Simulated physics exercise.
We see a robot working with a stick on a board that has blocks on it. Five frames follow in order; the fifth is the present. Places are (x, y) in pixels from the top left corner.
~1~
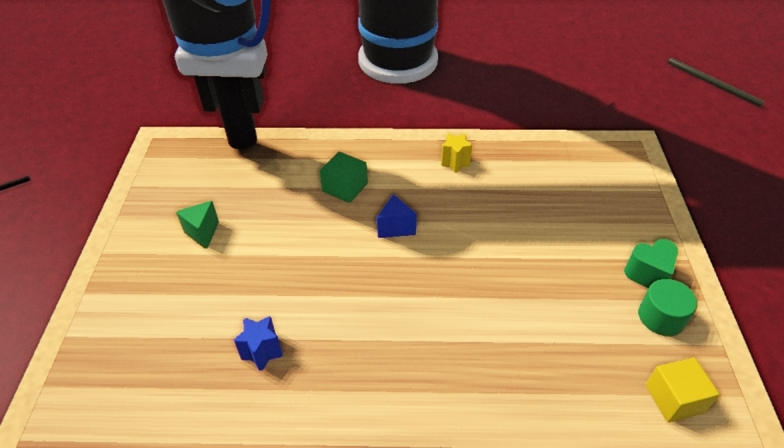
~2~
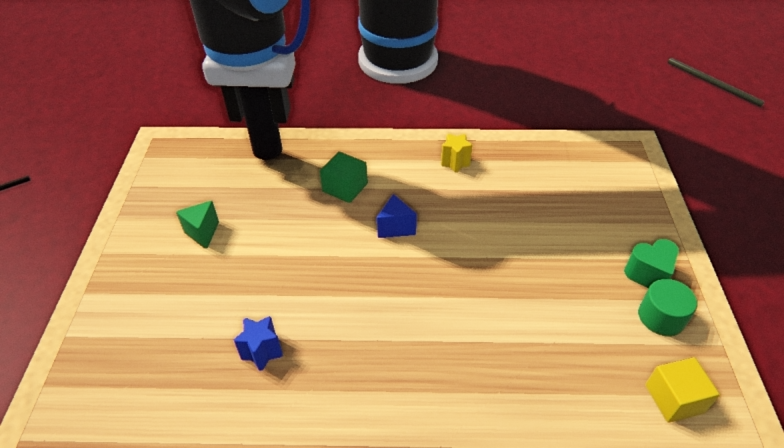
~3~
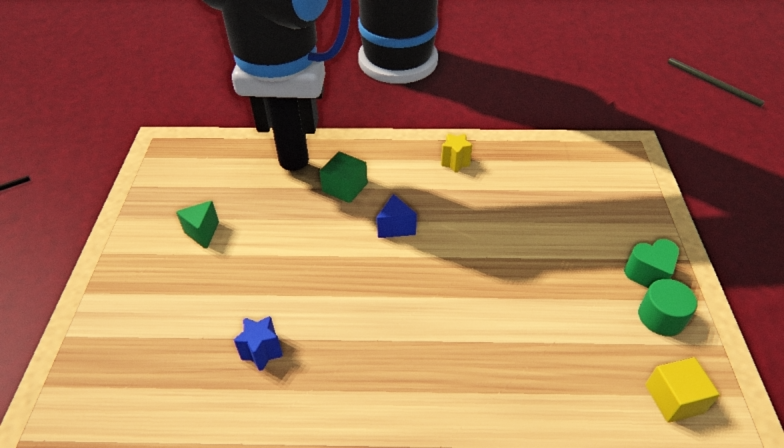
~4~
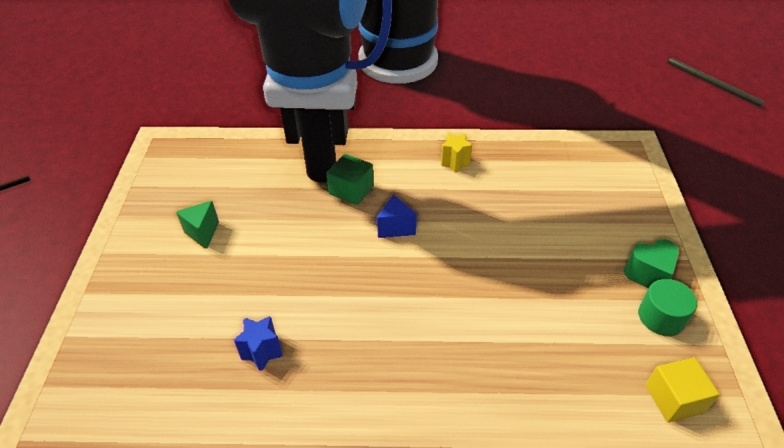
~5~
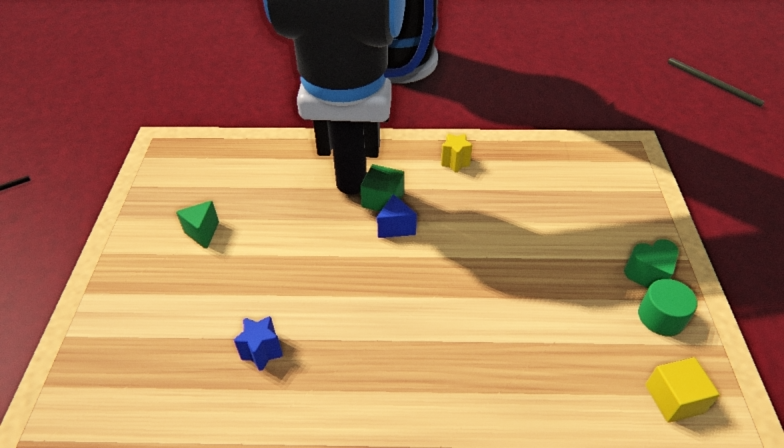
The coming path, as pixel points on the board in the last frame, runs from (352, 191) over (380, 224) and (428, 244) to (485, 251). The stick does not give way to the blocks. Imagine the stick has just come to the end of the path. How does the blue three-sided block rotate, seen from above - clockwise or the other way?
The turn is clockwise.
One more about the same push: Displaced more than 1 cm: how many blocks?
By the end of the path, two blocks have moved more than about a centimetre.
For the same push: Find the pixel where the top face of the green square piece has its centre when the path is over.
For the centre of its top, I'd go with (407, 184).
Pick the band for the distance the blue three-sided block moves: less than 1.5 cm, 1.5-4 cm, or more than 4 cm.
Its displacement is above 4 cm.
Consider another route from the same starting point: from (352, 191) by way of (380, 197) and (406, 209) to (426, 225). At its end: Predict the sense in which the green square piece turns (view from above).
From overhead, anticlockwise.
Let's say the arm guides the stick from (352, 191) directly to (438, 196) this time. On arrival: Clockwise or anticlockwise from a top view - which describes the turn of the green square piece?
Looking from above, the answer is clockwise.
What follows on the original path. One third of the way, stick (380, 217); green square piece (405, 184), turned 45° anticlockwise; blue three-sided block (404, 215), turned 20° clockwise.
Two thirds of the way, stick (429, 237); green square piece (407, 184), turned 55° anticlockwise; blue three-sided block (456, 235).
At the end, stick (486, 244); green square piece (407, 184), turned 55° anticlockwise; blue three-sided block (508, 250), turned 40° clockwise.
